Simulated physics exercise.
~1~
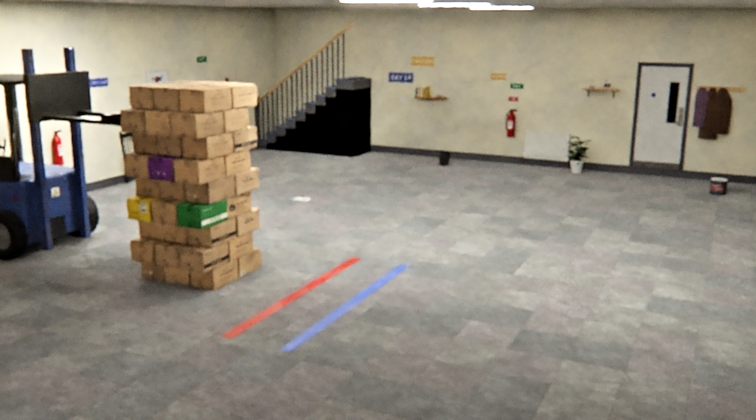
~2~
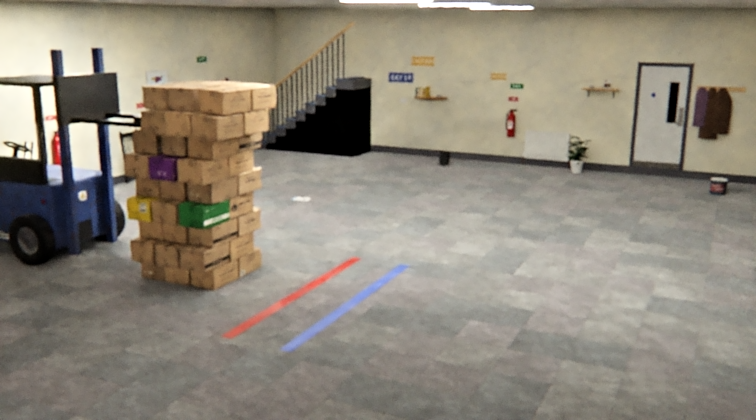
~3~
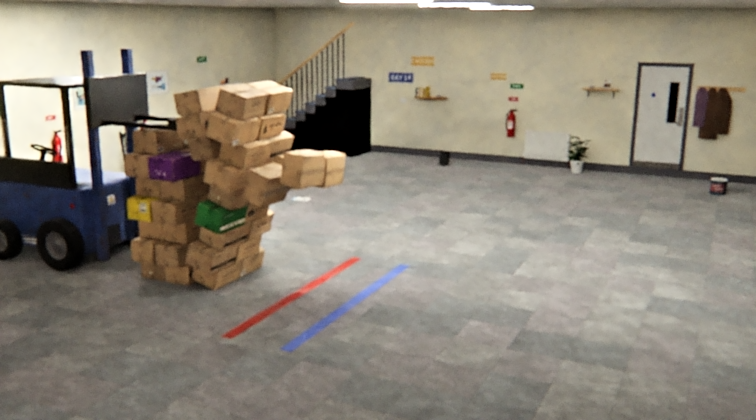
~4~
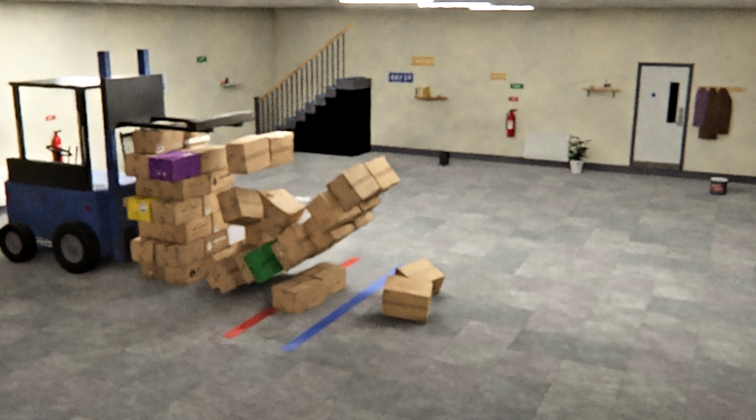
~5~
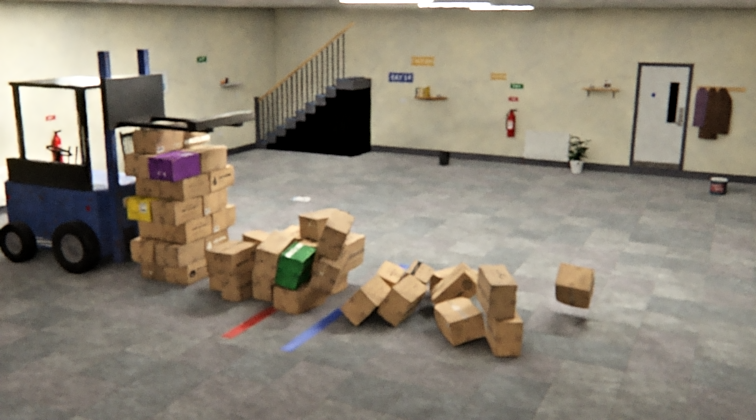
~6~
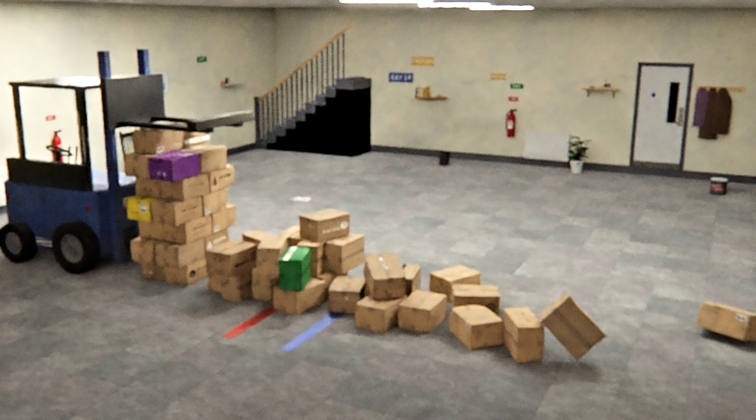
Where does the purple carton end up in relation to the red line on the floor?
The purple carton stays short of the red line, still up in the part of the stack left standing beside the forklift.
